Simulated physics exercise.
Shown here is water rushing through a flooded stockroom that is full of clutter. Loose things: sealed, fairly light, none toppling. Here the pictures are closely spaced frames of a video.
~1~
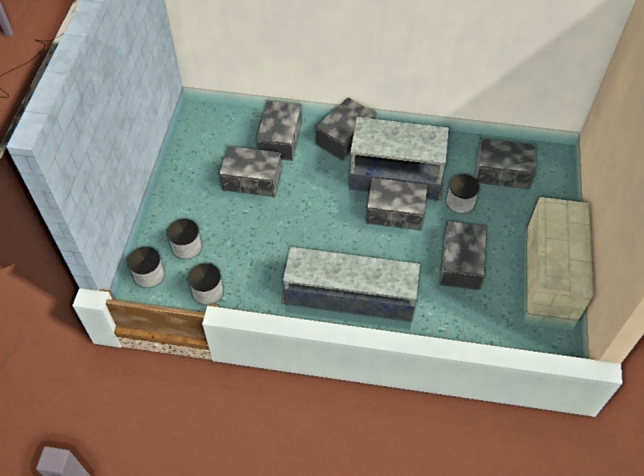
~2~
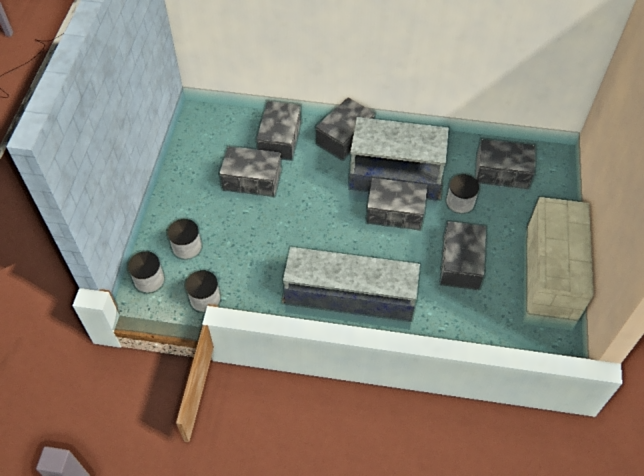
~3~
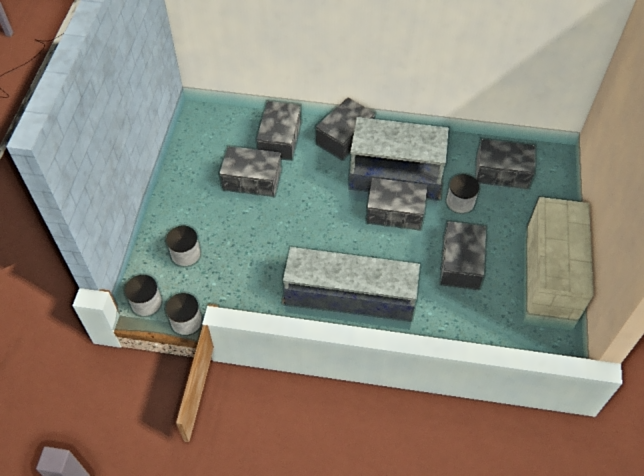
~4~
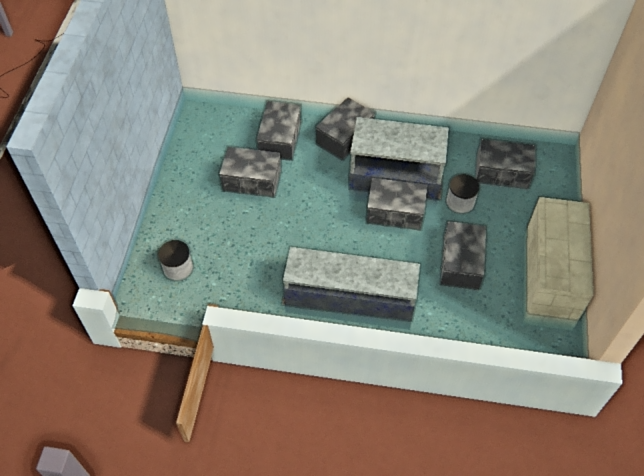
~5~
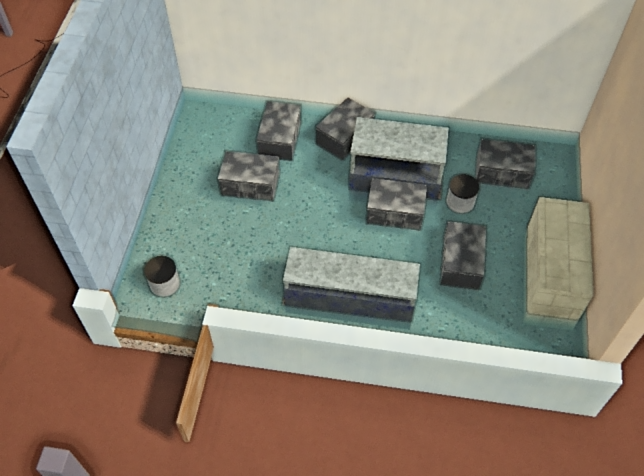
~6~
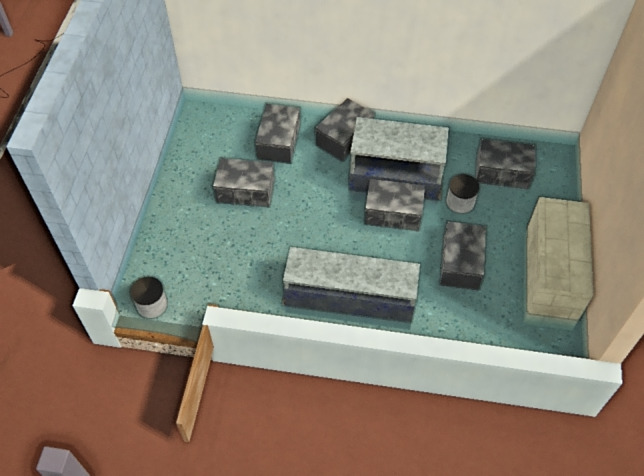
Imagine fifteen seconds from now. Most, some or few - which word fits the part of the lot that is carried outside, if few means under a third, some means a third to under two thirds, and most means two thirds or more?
Some.
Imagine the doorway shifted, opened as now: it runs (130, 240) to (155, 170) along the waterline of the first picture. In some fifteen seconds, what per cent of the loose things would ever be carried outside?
About 60 %.
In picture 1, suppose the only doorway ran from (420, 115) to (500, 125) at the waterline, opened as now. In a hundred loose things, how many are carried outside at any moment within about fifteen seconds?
It comes to some 60 per cent of the lot.
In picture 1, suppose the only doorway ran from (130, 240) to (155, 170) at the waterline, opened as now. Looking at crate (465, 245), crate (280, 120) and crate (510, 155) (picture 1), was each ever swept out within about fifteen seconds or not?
Ordered result: Retained / exited / retained.
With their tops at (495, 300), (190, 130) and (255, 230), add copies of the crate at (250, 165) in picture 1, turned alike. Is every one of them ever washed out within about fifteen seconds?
In that order: Stays, out, out.
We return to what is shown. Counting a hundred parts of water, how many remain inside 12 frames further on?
Estimate: Roughly 72 %.
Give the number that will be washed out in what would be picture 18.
By my count it is 3.
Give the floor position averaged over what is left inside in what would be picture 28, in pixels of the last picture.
Centre of the remaining clutter: Around (326, 222).
A moment on, 3 of 10 are out; 7 afloat.
Next, 3 of 10 are out; 7 afloat.
Later, 4 of 10 are out; 6 afloat.
In the end, 6 of 10 are out; 4 afloat.
